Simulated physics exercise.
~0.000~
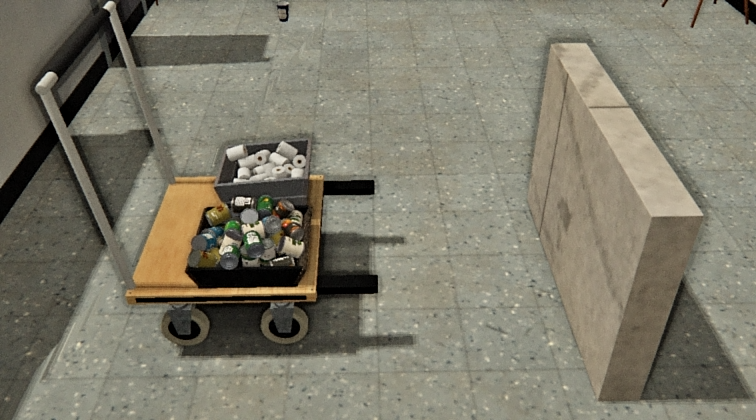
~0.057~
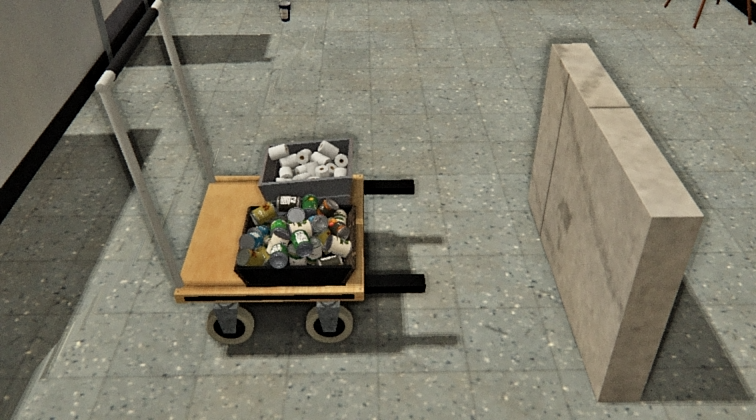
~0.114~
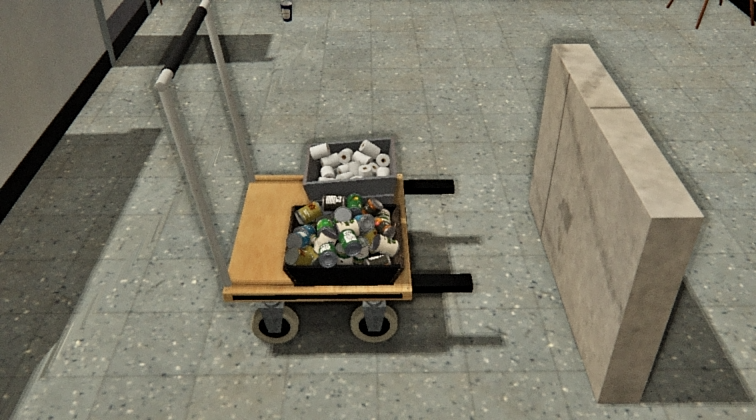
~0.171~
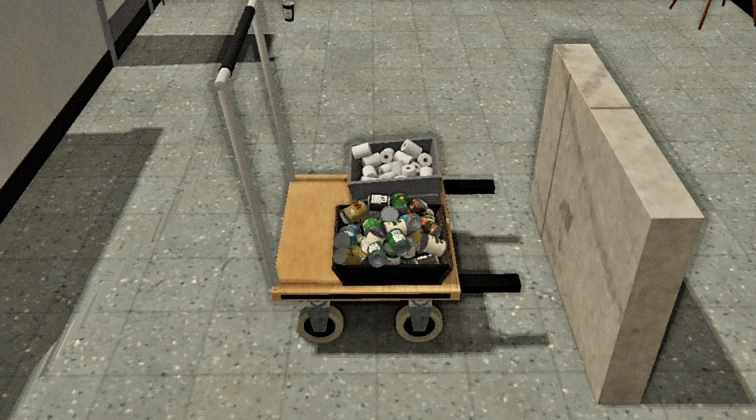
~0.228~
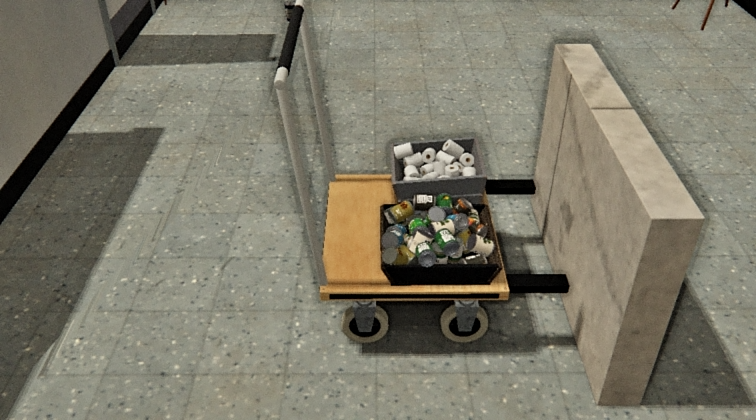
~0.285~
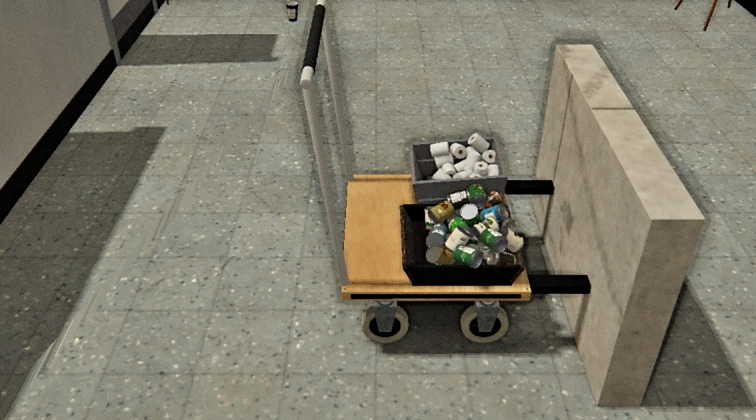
A trolley carrying a grey tray of white paper rolls and a black tray of small tins rolled steadily right across the tiled floor until its front bars met a wall, and the goods shifted forward.
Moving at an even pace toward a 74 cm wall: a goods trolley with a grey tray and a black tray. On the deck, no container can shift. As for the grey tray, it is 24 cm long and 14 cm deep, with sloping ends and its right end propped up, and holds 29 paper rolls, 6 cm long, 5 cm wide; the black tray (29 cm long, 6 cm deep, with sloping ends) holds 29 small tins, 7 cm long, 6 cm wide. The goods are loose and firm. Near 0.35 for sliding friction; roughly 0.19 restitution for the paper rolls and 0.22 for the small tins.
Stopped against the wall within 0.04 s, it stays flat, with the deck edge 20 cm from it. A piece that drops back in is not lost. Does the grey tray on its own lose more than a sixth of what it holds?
The lost share stays below the one-sixth mark.
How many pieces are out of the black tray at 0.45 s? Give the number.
Roughly 8 for the black tray.
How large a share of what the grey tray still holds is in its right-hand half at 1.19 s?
Near 50 per cent.
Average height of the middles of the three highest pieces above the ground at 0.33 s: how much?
Close to 50 cm up.
After 0.33 s, grey tray 29 in, 0 out and black tray 28 in, 1 out.
After 0.45 s, grey tray 27 in, 2 out and black tray 20 in, 9 out.
After 0.68 s, grey tray 27 in, 2 out and black tray 18 in, 11 out.
Outcome (at 1.19 s), grey tray 27 in, 2 out and black tray 18 in, 11 out. Asked share, 2 of 29, 7 per cent.
